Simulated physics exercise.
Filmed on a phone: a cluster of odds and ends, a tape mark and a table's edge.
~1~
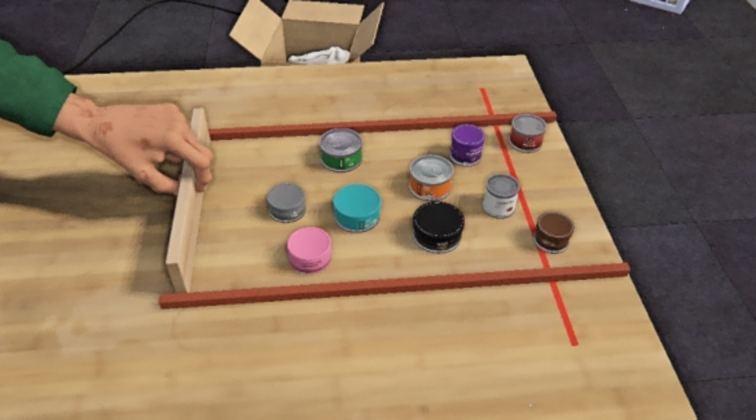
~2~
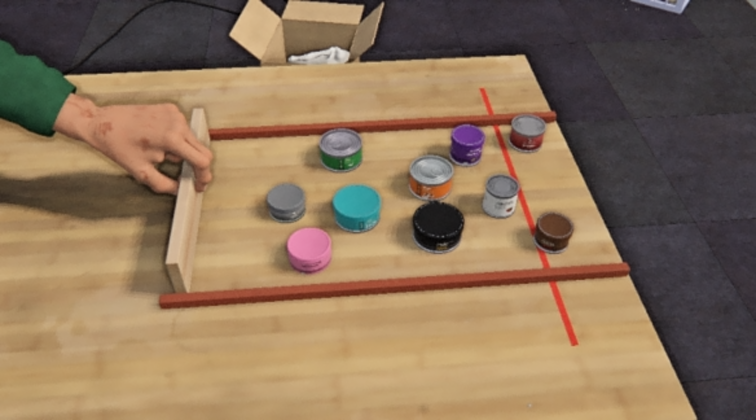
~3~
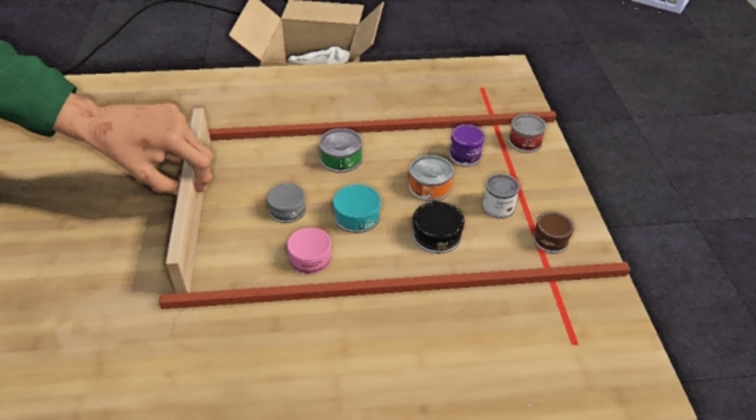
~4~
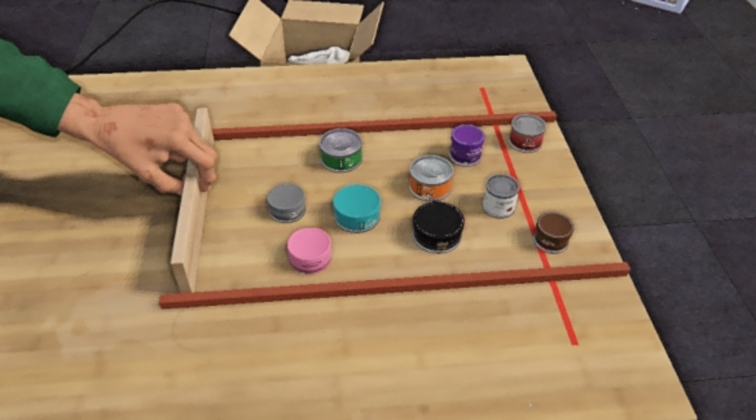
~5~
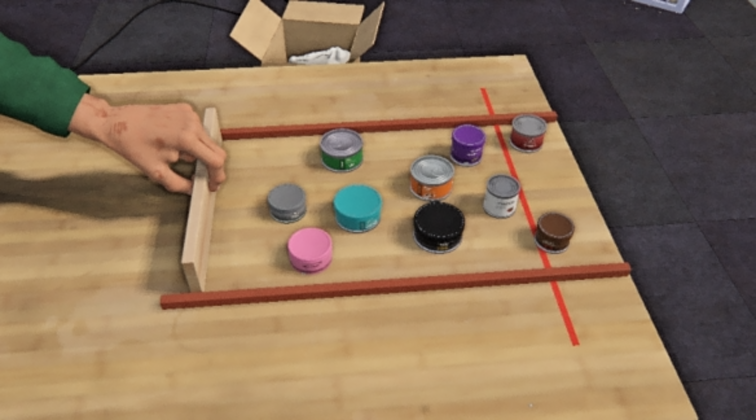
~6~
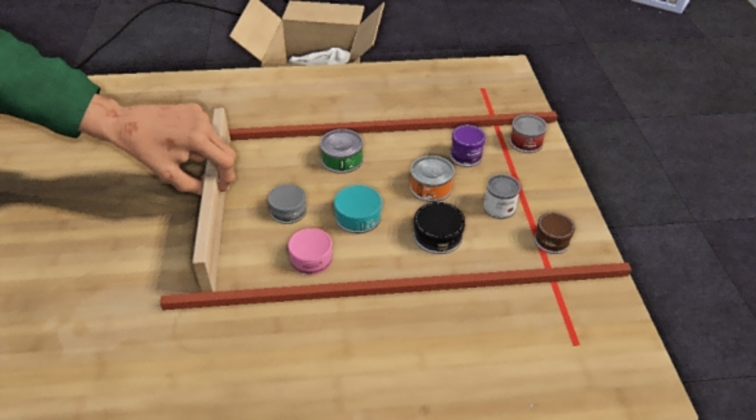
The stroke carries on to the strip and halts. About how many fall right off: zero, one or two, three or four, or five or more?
The number that fall off is one or two.
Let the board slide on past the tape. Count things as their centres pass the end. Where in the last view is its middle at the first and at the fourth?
First at (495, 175), next at (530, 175).
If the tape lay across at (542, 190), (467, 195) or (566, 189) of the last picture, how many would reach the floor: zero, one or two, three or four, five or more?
One after another: At least five; no fall at all; five or more.
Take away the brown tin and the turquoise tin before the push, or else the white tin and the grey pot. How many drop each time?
0 in the first case, 1 in the second.
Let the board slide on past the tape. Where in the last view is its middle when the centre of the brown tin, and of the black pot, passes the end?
Near (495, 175) and (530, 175).
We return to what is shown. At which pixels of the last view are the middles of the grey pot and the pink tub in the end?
The grey pot stops around (539, 185); the pink tub around (567, 249).
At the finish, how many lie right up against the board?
That makes 4.
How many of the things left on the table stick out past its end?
Overhanging: 2.
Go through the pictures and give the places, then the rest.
The first picture shows red tin (527, 133); brown tin (553, 233); white tin (501, 196); board (191, 193); tape (520, 191).
The second picture shows brown tin (553, 233); board (191, 194).
The third picture shows white tin (501, 196); turquoise tin (357, 208).
The fourth picture shows red tin (527, 134); pink tub (310, 251).
The fifth picture shows brown tin (554, 233); purple pot (468, 146).
The sixth picture shows red tin (528, 134); brown tin (554, 233); white tin (502, 197); board (215, 193); tape (520, 191).
A little later, none off yet; red tin at rest near (528, 134); brown tin at rest near (554, 233); white tin at rest near (502, 197).
Next, none off yet; red tin shifted a little near (542, 132); brown tin shifted about its own width near (586, 227); white tin shifted about its own width near (522, 190).
When it is over, the number that fall off is one or two; down, brown tin and red tin.
